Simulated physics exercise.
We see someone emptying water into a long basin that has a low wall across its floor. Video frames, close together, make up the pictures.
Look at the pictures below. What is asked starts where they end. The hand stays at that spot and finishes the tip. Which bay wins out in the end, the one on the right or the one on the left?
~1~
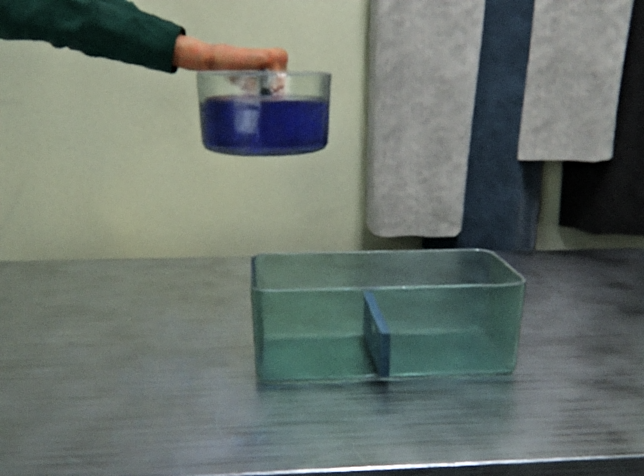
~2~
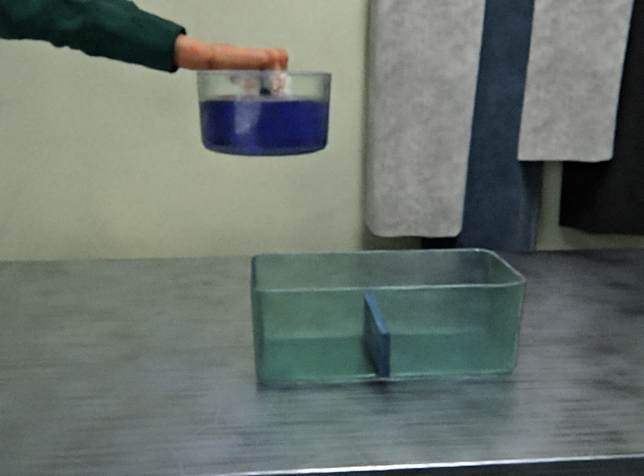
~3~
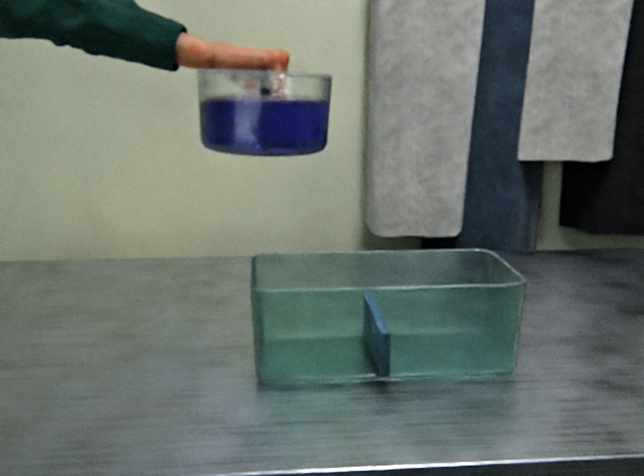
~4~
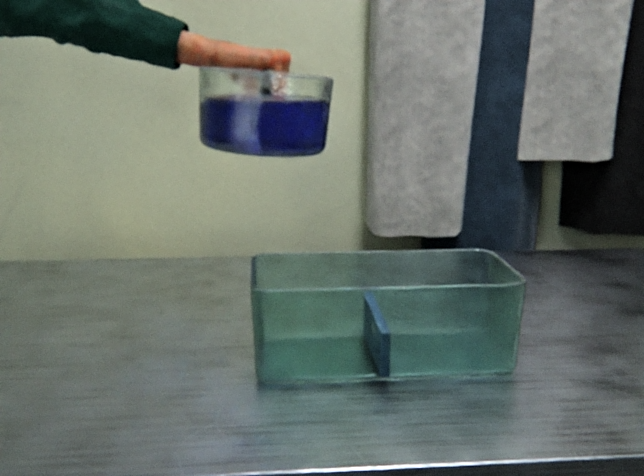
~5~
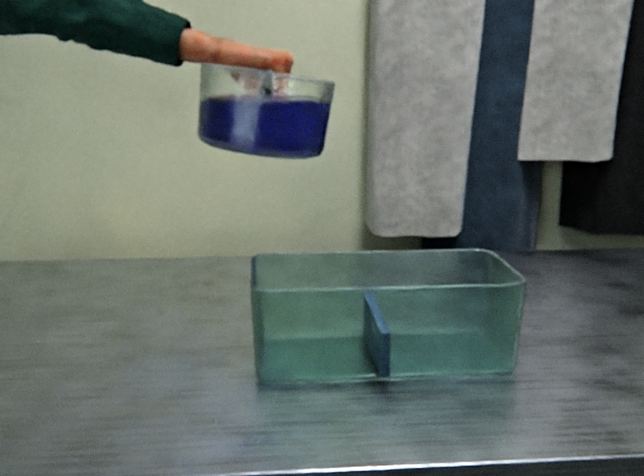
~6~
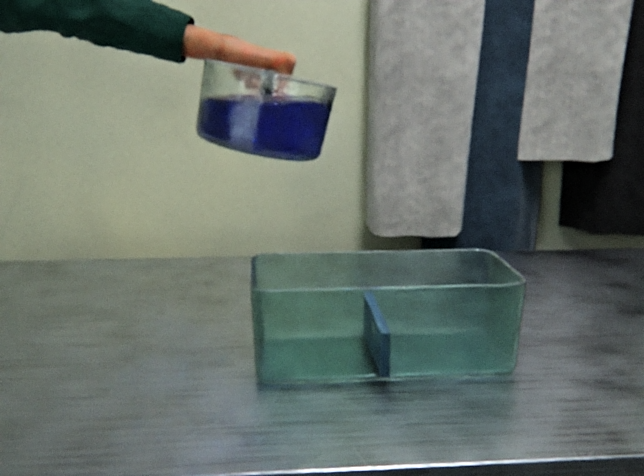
The one on the right.
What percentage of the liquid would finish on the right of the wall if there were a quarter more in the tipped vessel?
That works out to some 75 %.
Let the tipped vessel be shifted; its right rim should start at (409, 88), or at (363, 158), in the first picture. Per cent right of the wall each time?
It comes to about 95 %, followed by about 85 %.
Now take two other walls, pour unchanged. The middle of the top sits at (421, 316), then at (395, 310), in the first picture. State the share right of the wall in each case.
First try close to 5 percent, second try close to 45 percent.
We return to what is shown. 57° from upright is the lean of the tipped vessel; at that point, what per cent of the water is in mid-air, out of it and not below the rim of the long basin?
Somewhere around 20 per cent of it.
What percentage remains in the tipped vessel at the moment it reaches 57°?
Near 75 in a hundred still remains.
A moment on, the tilt is 57° and 77 per cent is still to pour, 1 is left of the wall and 1 right of it.
Next, the tilt is 86° and 25 per cent is still to pour, 4 is left of the wall and 52 right of it.
Then the tilt is 93° and 5 per cent is still to pour, 21 is left of the wall and 69 right of it.
Later the tilt is 93° and 1 per cent is still to pour, 29 is left of the wall and 69 right of it.
Finally, 30 per cent lies left of the wall, 69 right of it and 1 outside.
